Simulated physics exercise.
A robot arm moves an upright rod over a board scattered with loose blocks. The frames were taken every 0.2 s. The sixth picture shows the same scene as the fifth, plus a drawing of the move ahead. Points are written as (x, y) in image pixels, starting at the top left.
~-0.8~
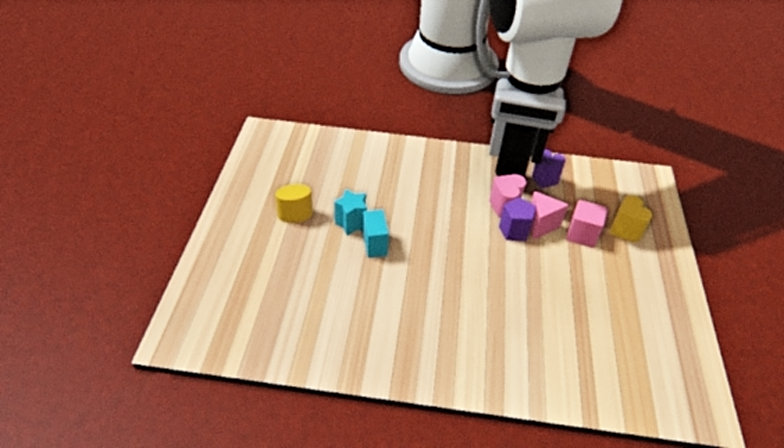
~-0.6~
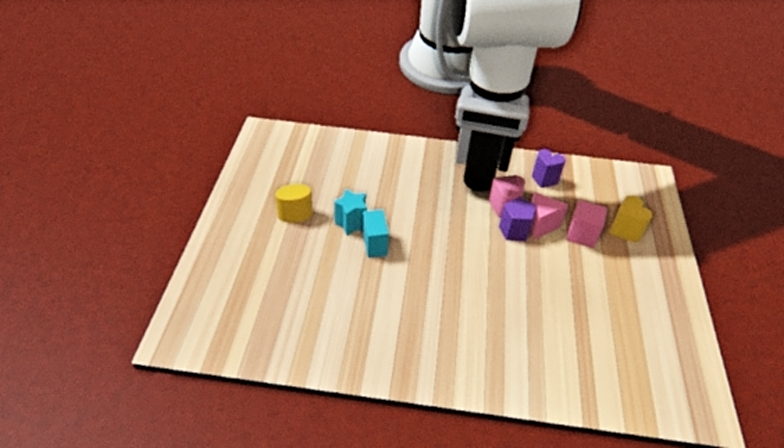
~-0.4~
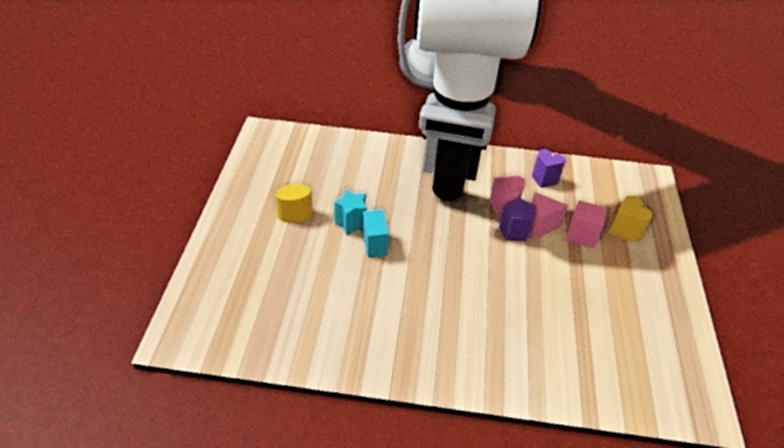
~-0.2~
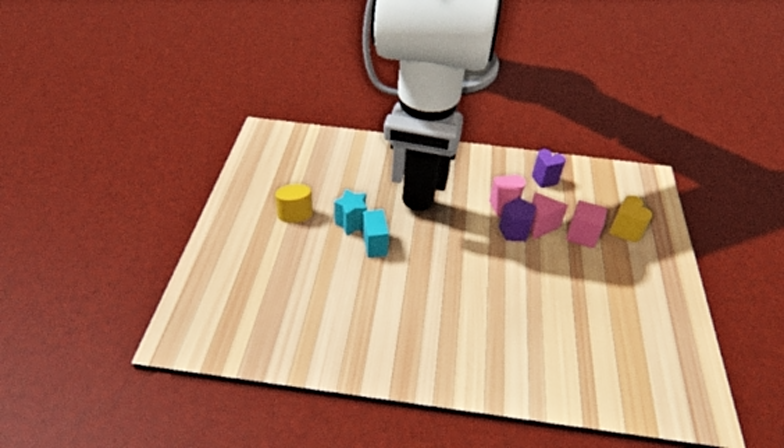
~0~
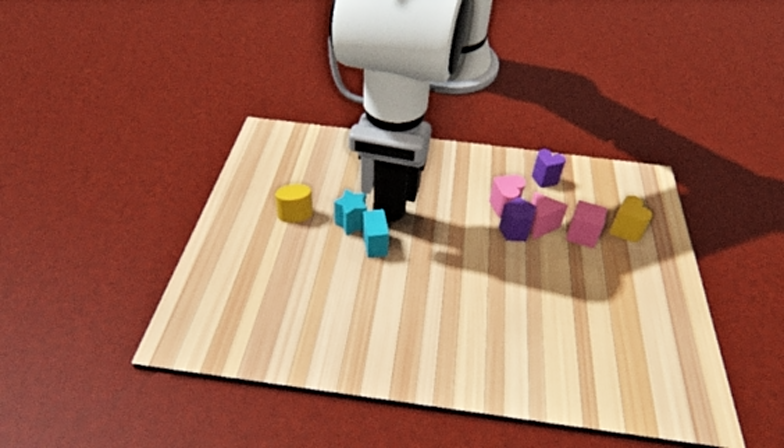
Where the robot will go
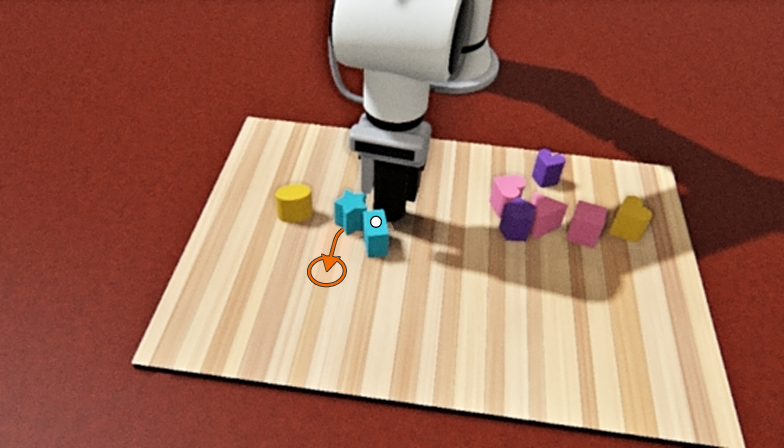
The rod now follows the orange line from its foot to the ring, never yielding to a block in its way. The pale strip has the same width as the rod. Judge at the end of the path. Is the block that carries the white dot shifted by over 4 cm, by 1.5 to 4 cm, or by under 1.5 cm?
The answer is under 1.5 cm.
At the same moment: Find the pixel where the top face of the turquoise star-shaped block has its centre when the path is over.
When the path ends, it will be at (305, 209).
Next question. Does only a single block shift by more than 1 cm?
Yes, I think so.
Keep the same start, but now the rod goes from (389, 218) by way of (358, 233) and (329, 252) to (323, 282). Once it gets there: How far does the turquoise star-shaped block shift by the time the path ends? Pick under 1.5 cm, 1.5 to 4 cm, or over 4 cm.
If I had to pick, the turquoise star-shaped block travels beyond 4 cm here.
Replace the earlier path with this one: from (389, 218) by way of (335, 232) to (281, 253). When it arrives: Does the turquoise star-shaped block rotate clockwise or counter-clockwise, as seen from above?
It ends up turned clockwise.
The line goes from (389, 218) over (356, 225) and (334, 243) to (327, 271); the dot is on the turquoise rectangular block.
On the path given first. One third of the way, rod (355, 217); turquoise star-shaped block (325, 204); turquoise rectangular block (375, 224).
Two thirds of the way, rod (334, 236); yellow elliptical block (290, 191); turquoise star-shaped block (305, 209), turned 25° clockwise; turquoise rectangular block (375, 224).
At the end, rod (327, 264); yellow elliptical block (290, 191); turquoise star-shaped block (305, 209), turned 25° clockwise; turquoise rectangular block (375, 224).
